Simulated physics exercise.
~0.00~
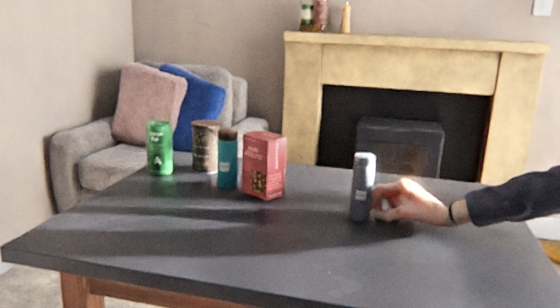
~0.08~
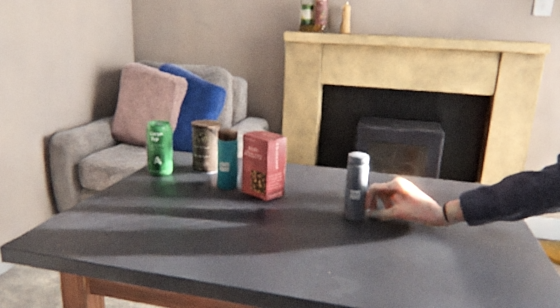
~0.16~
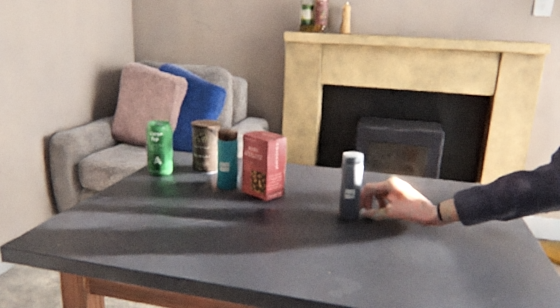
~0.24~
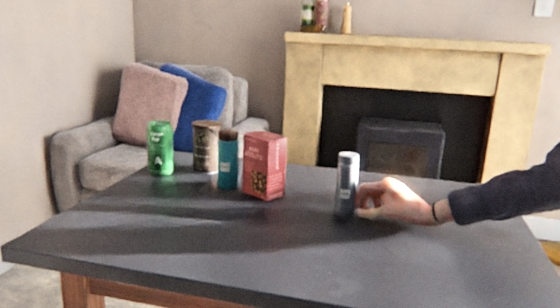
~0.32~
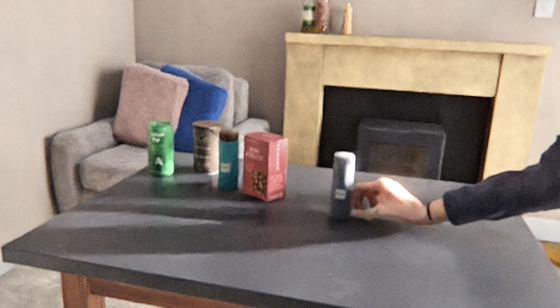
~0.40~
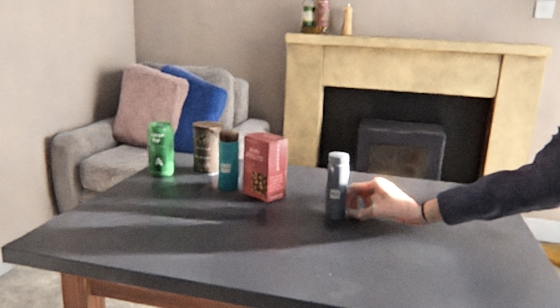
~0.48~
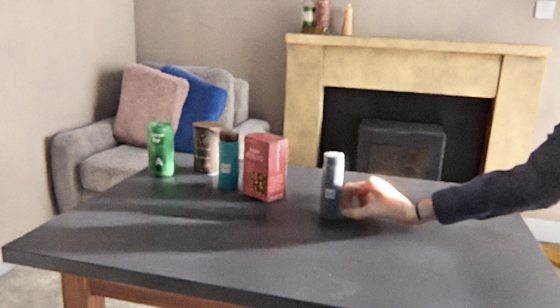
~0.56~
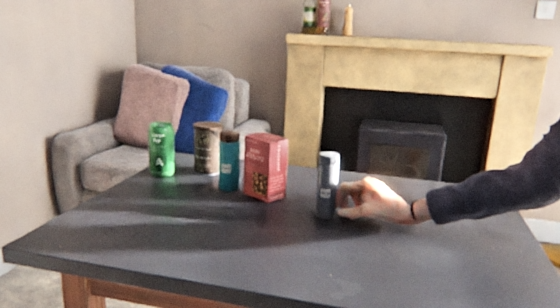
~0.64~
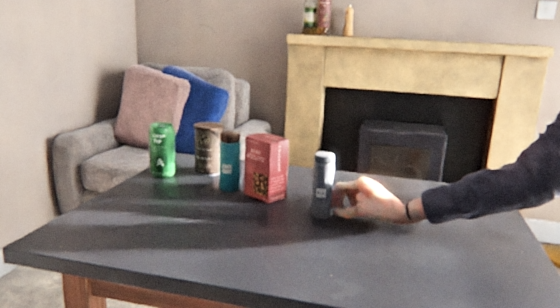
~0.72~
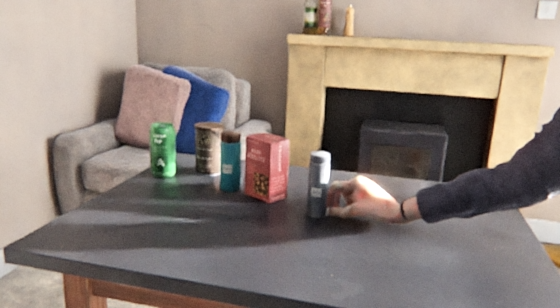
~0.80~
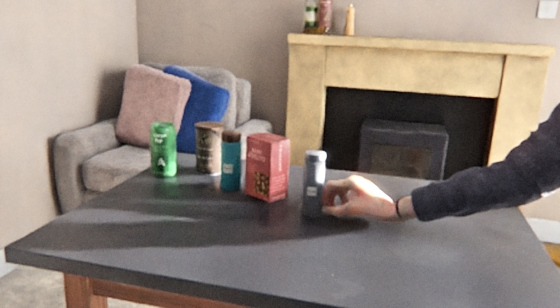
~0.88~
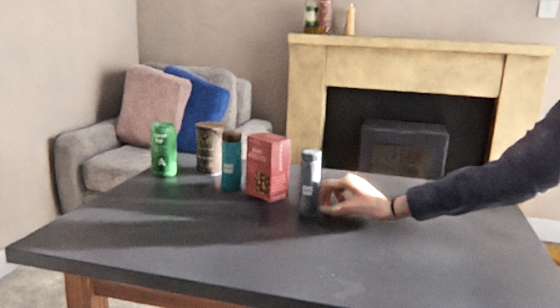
Hand slowly sliding an upright grey shaker left across a dark table until it stands beside a red packet, still held.
